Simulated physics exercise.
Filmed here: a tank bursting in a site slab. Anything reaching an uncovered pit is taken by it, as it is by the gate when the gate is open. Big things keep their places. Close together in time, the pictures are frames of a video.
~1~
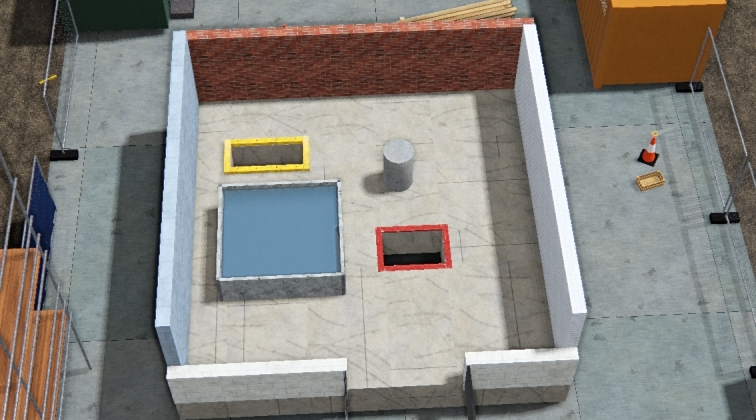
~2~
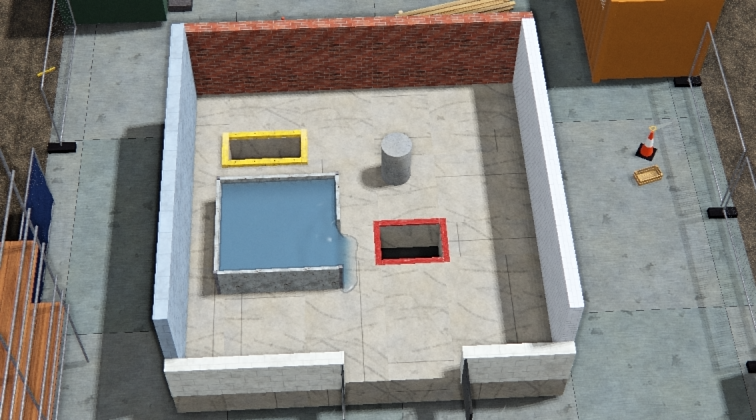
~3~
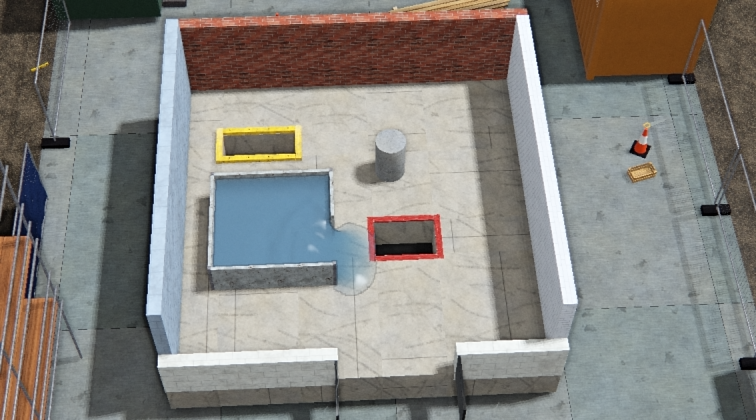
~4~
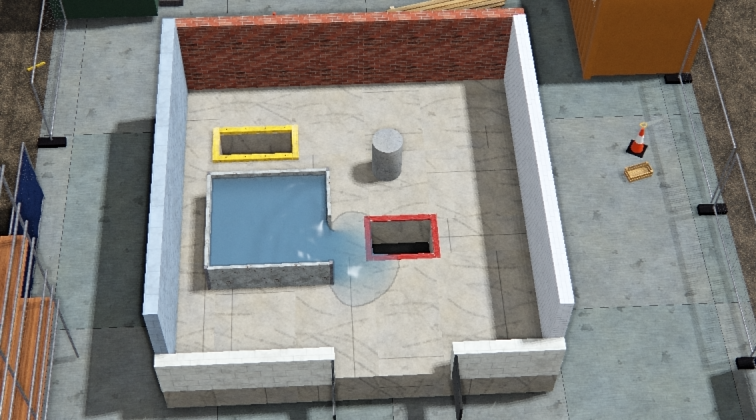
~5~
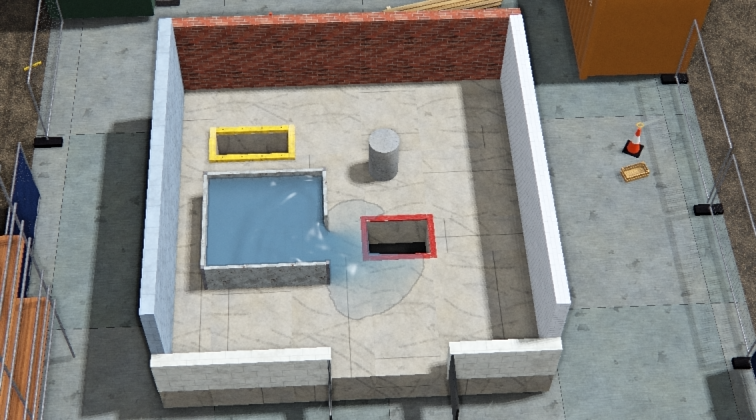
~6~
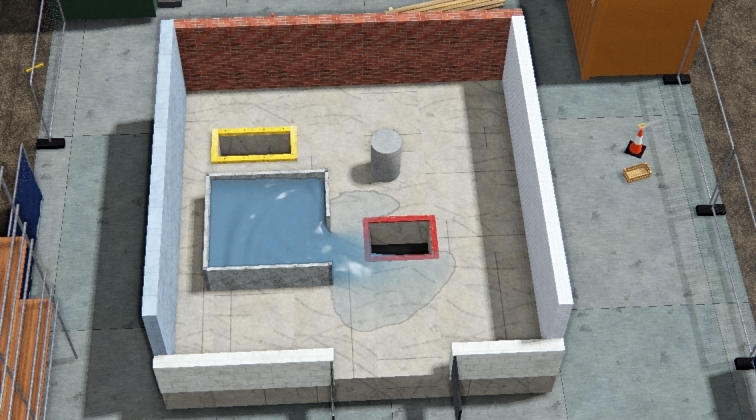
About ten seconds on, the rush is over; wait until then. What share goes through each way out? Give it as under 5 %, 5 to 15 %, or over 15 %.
The gate drains a share of five to fifteen per cent; the yellow pit drains a share short of five per cent; the red pit drains a share exceeding fifteen per cent.
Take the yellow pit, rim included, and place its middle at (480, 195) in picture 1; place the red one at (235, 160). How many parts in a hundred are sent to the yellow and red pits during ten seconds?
Estimated shares - yellow: 8 %; red: 0 %.
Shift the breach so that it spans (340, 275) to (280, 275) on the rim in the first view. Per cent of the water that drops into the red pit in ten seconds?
Roughly 0 per cent goes to the red pit.
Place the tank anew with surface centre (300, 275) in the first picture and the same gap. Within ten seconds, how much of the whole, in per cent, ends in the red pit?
Within ten seconds the red pit collects 6 percent of the total.
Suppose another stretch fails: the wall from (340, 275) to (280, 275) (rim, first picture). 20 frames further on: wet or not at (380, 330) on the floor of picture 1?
Submerged.
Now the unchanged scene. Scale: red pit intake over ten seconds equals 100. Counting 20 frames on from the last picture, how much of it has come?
Result: 60 % of the ten-second total.
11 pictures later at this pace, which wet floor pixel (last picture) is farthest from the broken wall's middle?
I'd go with roughly (540, 357).
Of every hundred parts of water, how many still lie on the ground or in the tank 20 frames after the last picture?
I'd put it near 74 %.
A moment on, water covers 20 % of the floor; the gate 0 %, the yellow pit 0 %, the red pit 8 %.
Next, water covers 25 % of the floor; the gate 1 %, the yellow pit 0 %, the red pit 15 %.
Then, water covers 30 % of the floor; the gate 3 %, the yellow pit 0 %, the red pit 22 %.
Later, water covers 45 % of the floor; the gate 7 %, the yellow pit 0 %, the red pit 30 %.
In the end, water covers 65 % of the floor; the gate 12 %, the yellow pit 0 %, the red pit 37 %.
